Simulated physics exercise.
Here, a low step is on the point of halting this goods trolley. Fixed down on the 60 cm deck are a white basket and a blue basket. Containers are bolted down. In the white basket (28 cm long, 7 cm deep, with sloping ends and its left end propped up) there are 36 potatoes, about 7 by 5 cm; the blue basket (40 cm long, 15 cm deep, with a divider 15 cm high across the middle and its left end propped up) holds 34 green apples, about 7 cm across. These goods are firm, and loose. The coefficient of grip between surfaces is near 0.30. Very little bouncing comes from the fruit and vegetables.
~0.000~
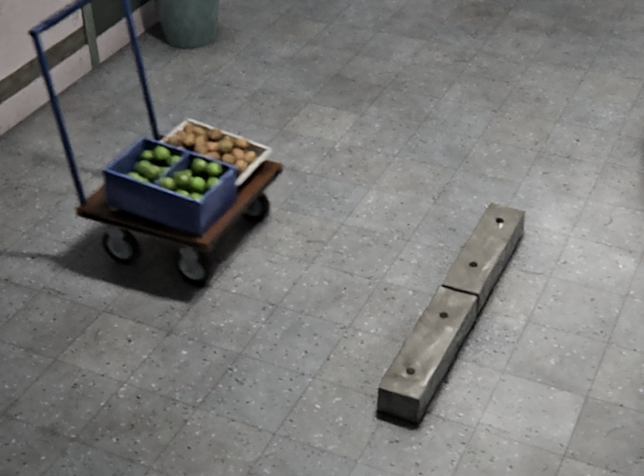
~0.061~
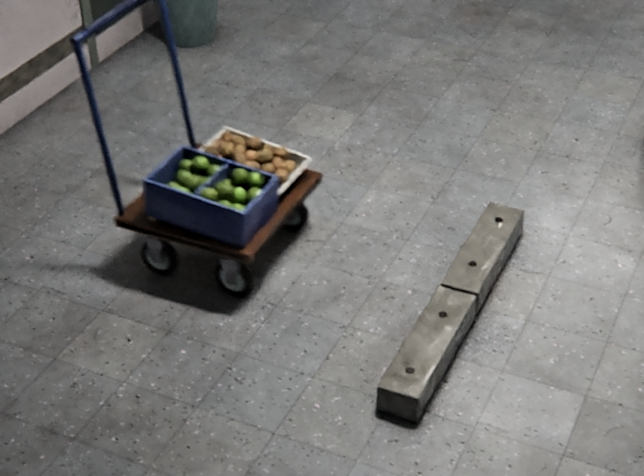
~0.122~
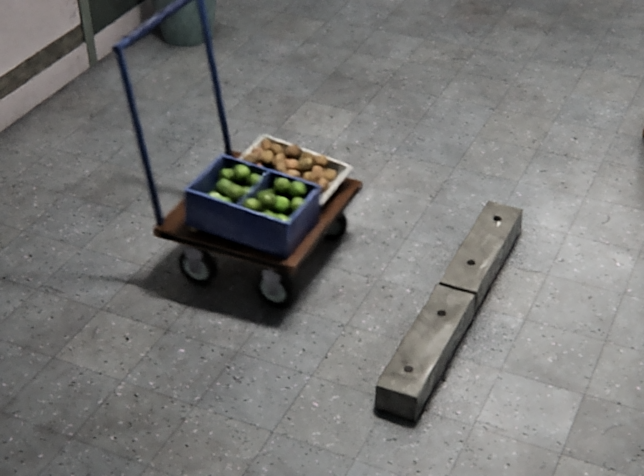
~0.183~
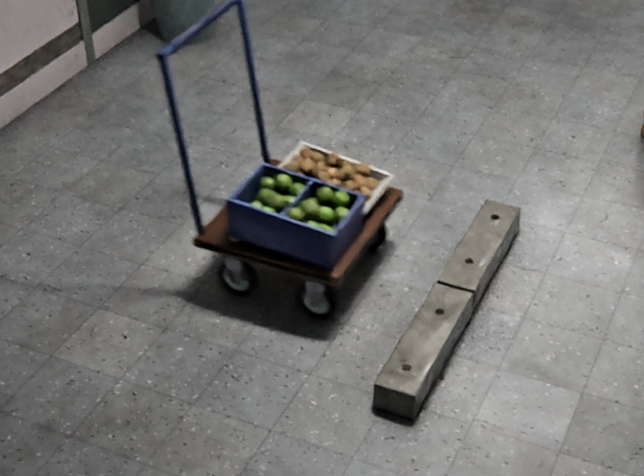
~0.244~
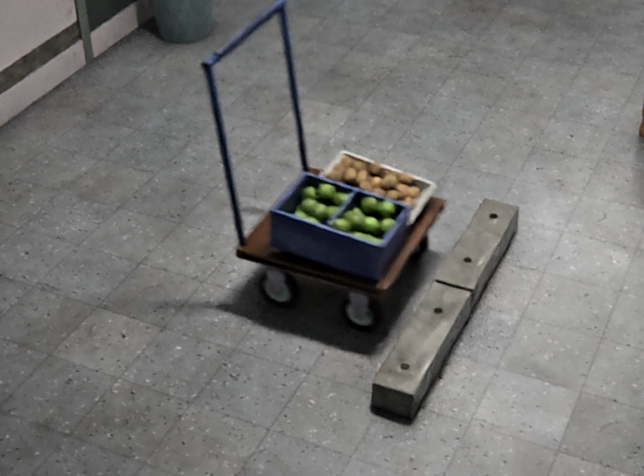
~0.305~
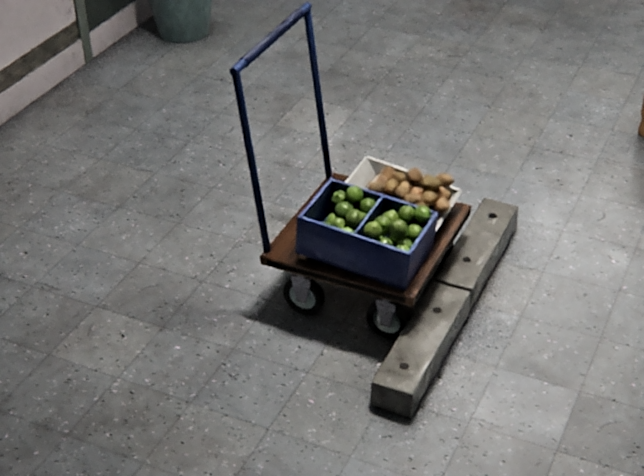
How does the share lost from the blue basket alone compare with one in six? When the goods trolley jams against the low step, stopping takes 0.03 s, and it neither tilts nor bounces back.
The blue basket loses a smaller share than one in six.
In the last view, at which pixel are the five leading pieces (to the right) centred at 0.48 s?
Around pixel (532, 208).
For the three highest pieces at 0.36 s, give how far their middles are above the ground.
About 50 cm.
After 0.36 s, the white basket is down by 6 of 36 and the blue basket is down by 1 of 34.
After 0.48 s, the white basket is down by 20 of 36 and the blue basket is down by 1 of 34.
After 0.71 s, the white basket is down by 23 of 36 and the blue basket is down by 2 of 34.
Final count (at 1.22 s), the white basket is down by 23 of 36 and the blue basket is down by 2 of 34. Asked share, 2 of 34, 6 per cent.
